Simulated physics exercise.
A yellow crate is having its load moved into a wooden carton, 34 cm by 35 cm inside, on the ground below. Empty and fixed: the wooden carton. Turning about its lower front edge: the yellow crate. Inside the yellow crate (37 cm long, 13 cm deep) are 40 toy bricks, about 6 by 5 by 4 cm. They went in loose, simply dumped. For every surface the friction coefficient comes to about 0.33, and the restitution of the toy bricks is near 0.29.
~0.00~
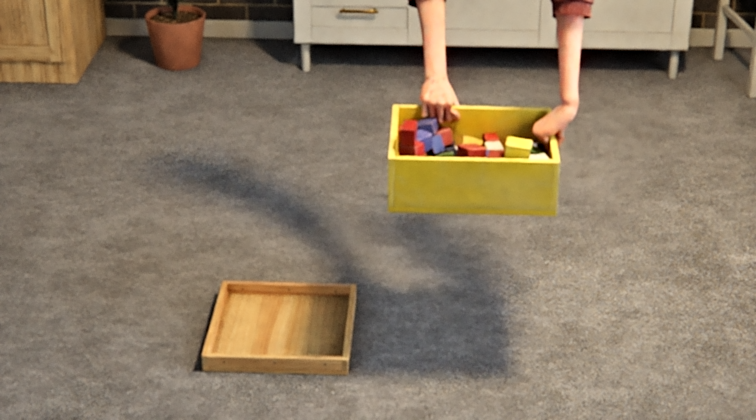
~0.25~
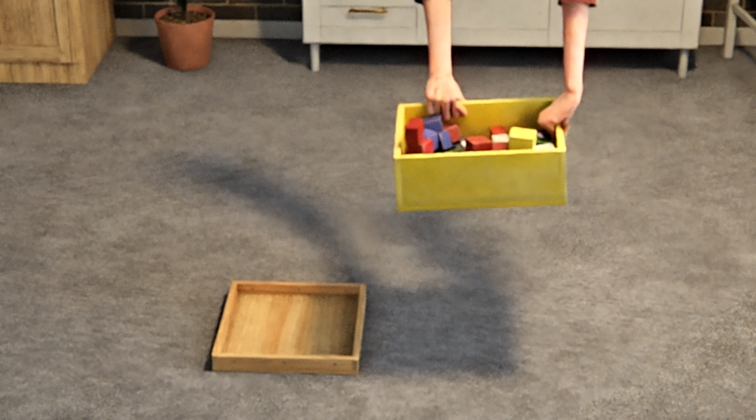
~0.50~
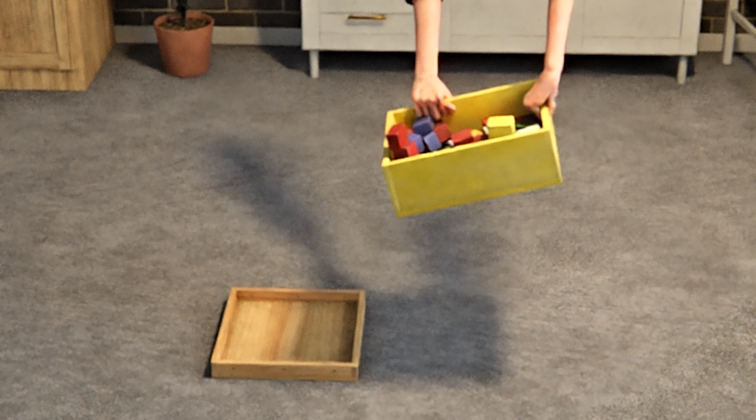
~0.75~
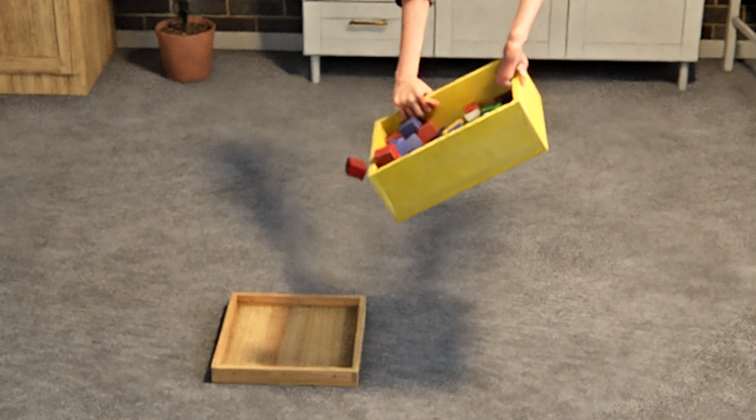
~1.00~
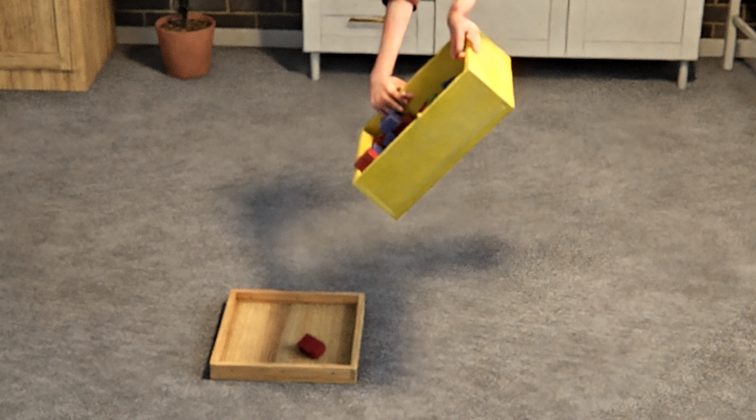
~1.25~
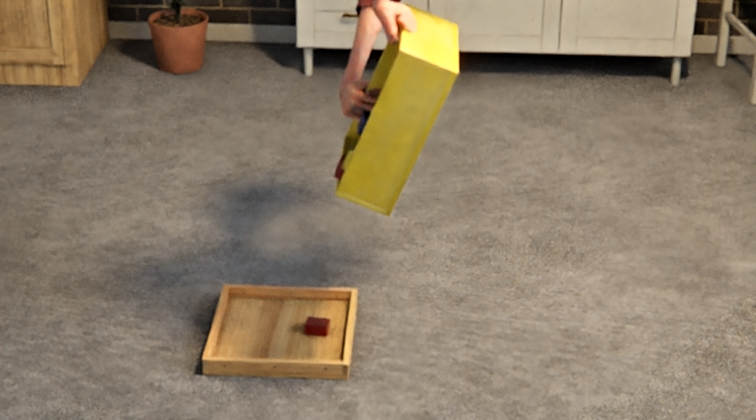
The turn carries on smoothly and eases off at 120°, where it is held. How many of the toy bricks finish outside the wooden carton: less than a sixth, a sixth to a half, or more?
Missing the wooden carton and ending outside it: A sixth through one half of them.
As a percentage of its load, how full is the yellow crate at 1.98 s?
I'd say close to 50 in a hundred.
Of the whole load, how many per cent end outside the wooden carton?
30 %.
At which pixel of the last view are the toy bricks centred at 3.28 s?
I'd put the middle close to (253, 325) in the last view.
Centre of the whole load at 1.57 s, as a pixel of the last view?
It's centred at about (371, 150).
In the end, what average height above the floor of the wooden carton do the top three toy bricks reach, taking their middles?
It reaches close to 5 cm.
After 1.57 s, tilt 91°; 38 still in the yellow crate, 1 in the wooden carton and 1 in the air.
After 1.98 s, tilt 114°; 21 still in the yellow crate, 2 in the wooden carton, 2 outside the wooden carton and 15 in the air.
After 2.55 s, tilt 120°; 28 in the wooden carton and 12 outside the wooden carton.
When it is over (at 3.28 s), 27 in the wooden carton and 13 outside the wooden carton. Asked share, 13 of 40, 32 per cent.
